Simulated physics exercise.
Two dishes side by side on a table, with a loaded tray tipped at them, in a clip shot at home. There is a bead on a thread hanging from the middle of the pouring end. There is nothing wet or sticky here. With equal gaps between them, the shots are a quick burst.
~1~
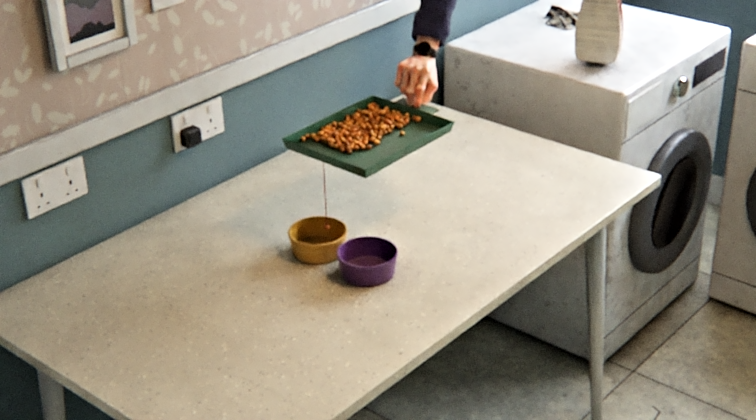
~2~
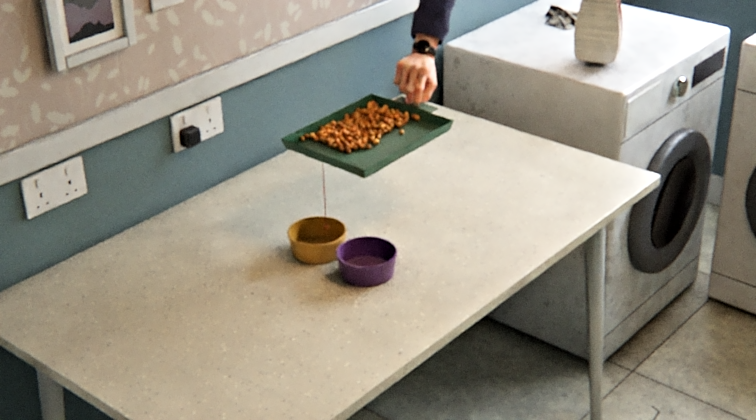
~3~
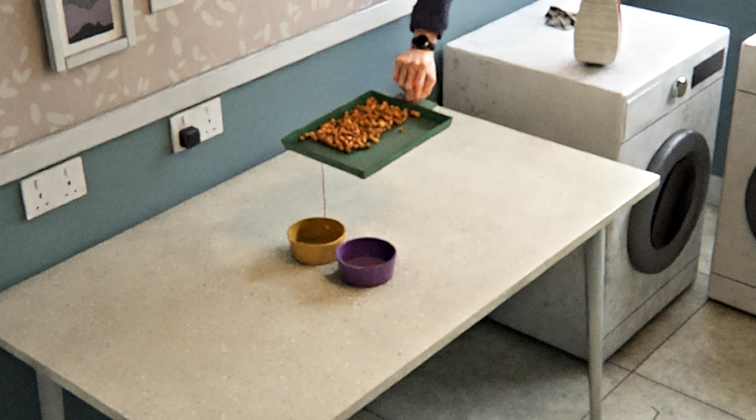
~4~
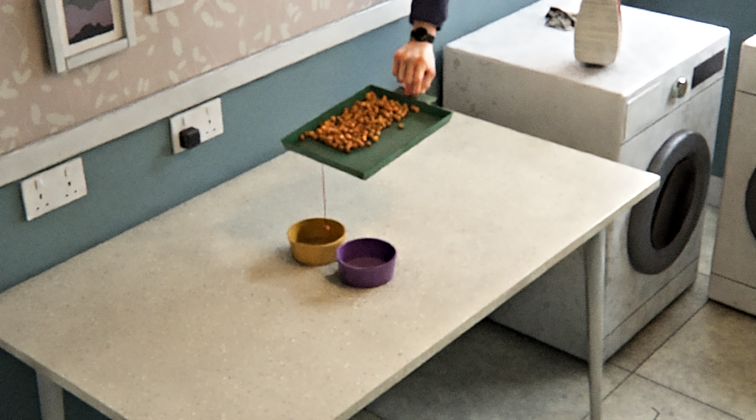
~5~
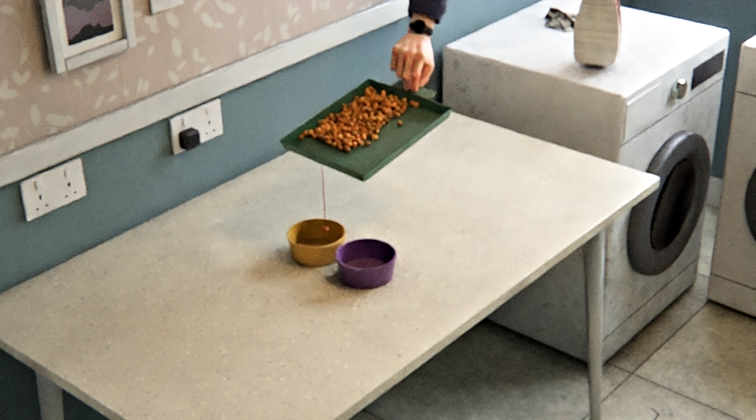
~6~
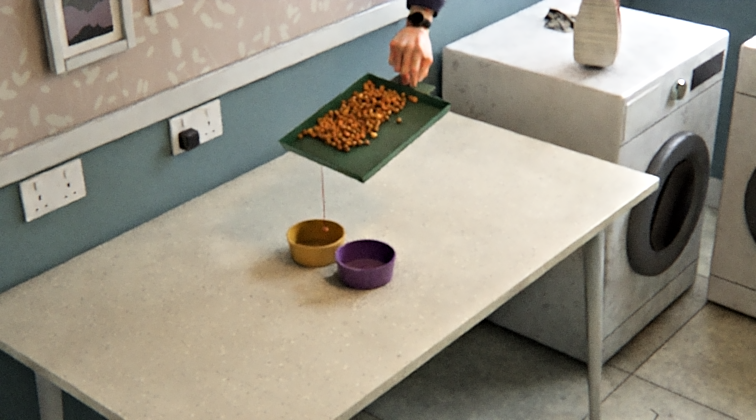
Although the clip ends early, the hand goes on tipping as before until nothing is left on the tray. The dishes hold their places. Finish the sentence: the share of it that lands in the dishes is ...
... below one half.
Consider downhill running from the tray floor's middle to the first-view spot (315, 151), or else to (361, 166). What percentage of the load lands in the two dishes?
Shares: About 20 in a hundred, then about 80 in a hundred.
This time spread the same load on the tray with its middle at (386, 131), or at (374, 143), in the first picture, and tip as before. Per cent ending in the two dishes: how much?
The first start gives 40 percent and the second 30 percent.
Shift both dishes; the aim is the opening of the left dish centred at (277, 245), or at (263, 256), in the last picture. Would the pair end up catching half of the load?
Catch, run one: Past the halfway mark; run two: Below the halfway mark.
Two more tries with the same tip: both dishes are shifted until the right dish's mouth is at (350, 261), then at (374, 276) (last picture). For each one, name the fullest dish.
First try, the dish to the right; second try, the dish to the left.
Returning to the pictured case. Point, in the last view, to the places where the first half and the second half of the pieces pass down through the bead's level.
About (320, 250), and after that about (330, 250).
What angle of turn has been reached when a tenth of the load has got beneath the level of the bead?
At about 105°.
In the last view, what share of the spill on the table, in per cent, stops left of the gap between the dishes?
It amounts to some 90 percent.
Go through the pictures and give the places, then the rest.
In the first frame, corners of the pouring end at (286, 138) and (365, 168), level; middle of the load at (363, 128), roasted chickpeas; left dish at (298, 250); right dish at (348, 272); bead on its thread at (327, 227).
In the second frame, corners of the pouring end at (285, 138) and (364, 168), level; middle of the load at (363, 127).
In the third frame, corners of the pouring end at (285, 139) and (364, 169), tipped barely, lowest at the right corner; middle of the load at (362, 125).
In the fourth frame, corners of the pouring end at (284, 139) and (364, 171), tipped a little, lowest at the right corner; middle of the load at (362, 122).
In the fifth frame, corners of the pouring end at (284, 140) and (363, 173), tipped a little, lowest at the right corner; middle of the load at (361, 119).
In the sixth frame, corners of the pouring end at (283, 140) and (362, 174), tipped a little, lowest at the right corner; middle of the load at (360, 116); left dish at (297, 253); right dish at (346, 275).
Soon after the last picture, tray tipped steeply; all on the tray.
A little later, tray tipped right over; nearly all on the tray; a stray few in the right dish; a stray few in the air.
Later still, tray tipped past a quarter turn; about a quarter in the right dish; a stray few in the left dish; most outside both.
At rest, tray tipped past a quarter turn; about a quarter in the right dish; a stray few in the left dish; most outside both.
